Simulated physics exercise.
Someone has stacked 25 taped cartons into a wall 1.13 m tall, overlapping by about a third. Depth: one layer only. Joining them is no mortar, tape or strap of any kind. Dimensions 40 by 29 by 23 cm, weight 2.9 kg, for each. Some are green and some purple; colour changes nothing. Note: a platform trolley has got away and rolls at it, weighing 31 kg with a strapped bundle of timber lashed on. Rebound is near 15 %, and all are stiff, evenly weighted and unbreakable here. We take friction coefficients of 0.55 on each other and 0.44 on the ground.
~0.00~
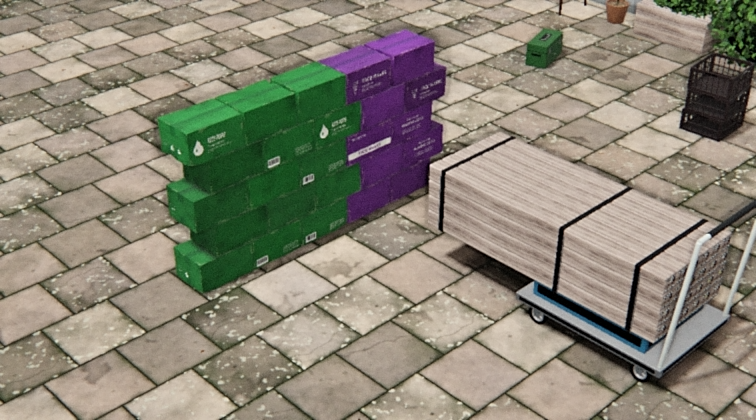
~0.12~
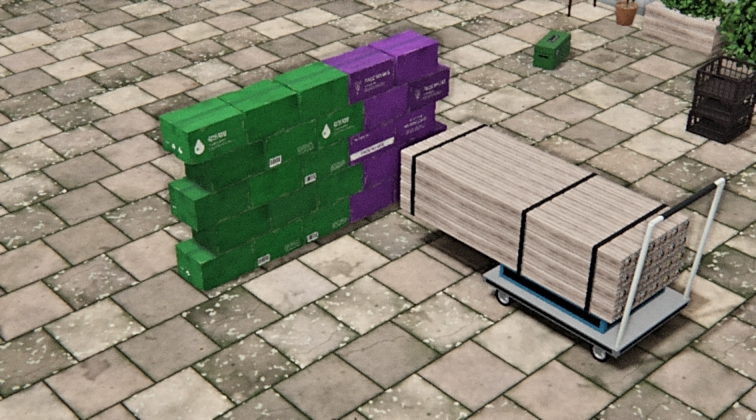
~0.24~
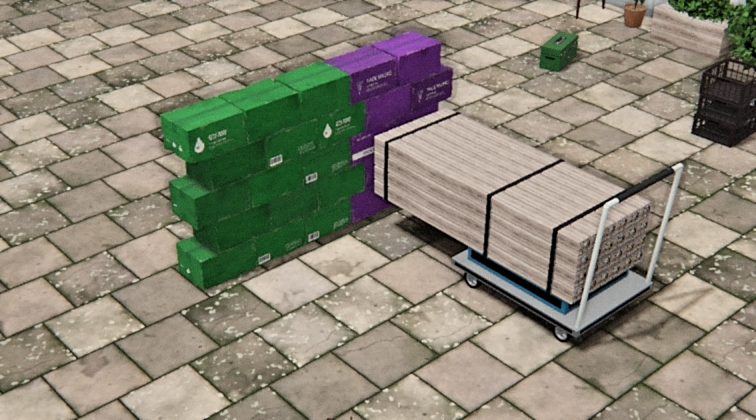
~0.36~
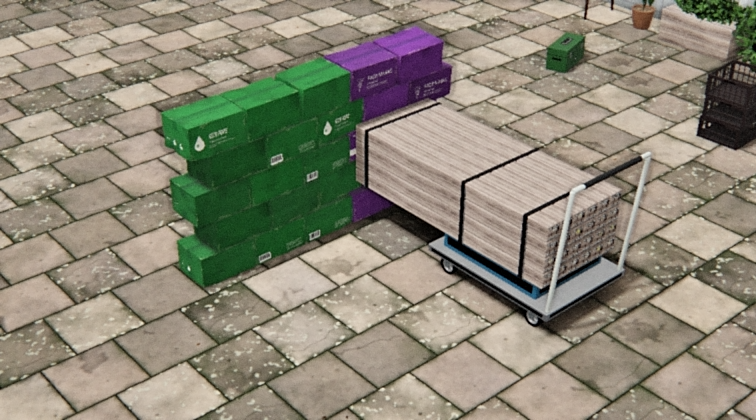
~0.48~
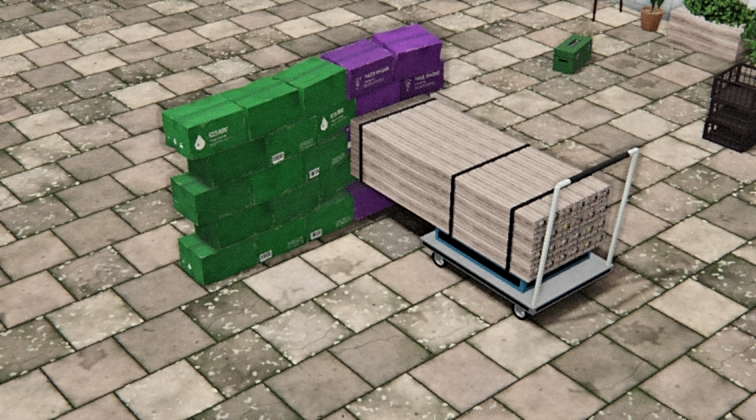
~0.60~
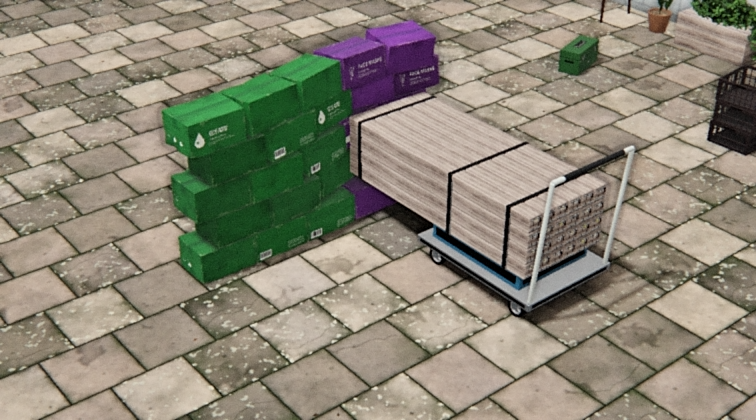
At first, a platform trolley strapped with a long load of pale boards rolls leftward toward a wall of green and purple cartons. The load's front end meets the purple section and pushes in, shifting cartons out of line. The trolley creeps slightly farther, and several cartons lean, though none have fallen.
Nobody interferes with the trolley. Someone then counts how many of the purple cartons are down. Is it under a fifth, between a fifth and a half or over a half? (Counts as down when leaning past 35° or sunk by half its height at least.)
The count left down will be greater than one-half.
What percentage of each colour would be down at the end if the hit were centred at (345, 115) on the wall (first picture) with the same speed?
In that case you'd see green at 40 per cent and purple at 40 per cent down.
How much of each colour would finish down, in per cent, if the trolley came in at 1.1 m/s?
Result - green: 0%; purple: 0%.
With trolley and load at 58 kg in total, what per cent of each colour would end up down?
Down by colour: Green 40, purple 80 per cent.
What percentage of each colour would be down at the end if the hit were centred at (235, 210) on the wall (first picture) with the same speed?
For green it's 70 per cent, for purple 10 per cent.
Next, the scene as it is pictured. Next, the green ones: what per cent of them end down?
The green group ends with 40% down.
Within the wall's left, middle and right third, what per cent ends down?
20, 80 and 80 per cent, from left to right.
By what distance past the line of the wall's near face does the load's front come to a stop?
Distance: Approx. 15 cm.
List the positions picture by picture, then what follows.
In the first picture (places mark the middle of the side facing us; the camera moves round a little), load (436, 186) 69 cm short of the wall; top purple carton (415, 64); top green carton (271, 119); nothing disturbed.
Load (407, 171) 43 cm short of the wall; top purple carton (418, 64), in the second picture.
Load (380, 157) 16 cm short of the wall; top purple carton (421, 65), in the third picture.
Load (361, 145) 47 mm into the wall's line; top purple carton (422, 64) leaning 5°; 11 disturbed, none down, in the fourth picture.
Load (355, 139) 14 cm into the wall's line; top purple carton (419, 62) leaning 9°; 14 disturbed, none down, in the fifth picture.
Load (354, 136) 18 cm into the wall's line; top purple carton (412, 57) leaning 6°; top green carton (275, 110) leaning 3°; steepest lean 9°, the carton at (417, 75); 16 disturbed, none down, in the sixth picture.
After 0.78 s, load 20 cm past the wall's line, still rolling; none of the 10 purple cartons down (0 of 25 in all colours); top purple carton leaning 16°; top green carton leaning 12°.
After 1.06 s, load 20 cm past the wall's line, still rolling; 8 of the 10 purple cartons down (10 of 25 in all colours); top purple carton leaning 42°, 14 cm lower; top green carton leaning 29°.
After 1.28 s, load 18 cm past the wall's line, still rolling; 8 of the 10 purple cartons down (14 of 25 in all colours); top purple carton leaning 70°, 63 cm lower; top green carton leaning 60°, 31 cm lower.
After 1.56 s, load 17 cm past the wall's line, stopped; 8 of the 10 purple cartons down (14 of 25 in all colours); top purple carton on its side; top green carton on its side.
At rest (2.3 s), load 17 cm past the wall's line, stopped; 8 of the 10 purple cartons down (14 of 25 in all colours); top purple carton upside down; top green carton on its side. That is 80 per cent. As the last picture would show them, middles, top purple carton near (244, 96), top green carton near (164, 191).
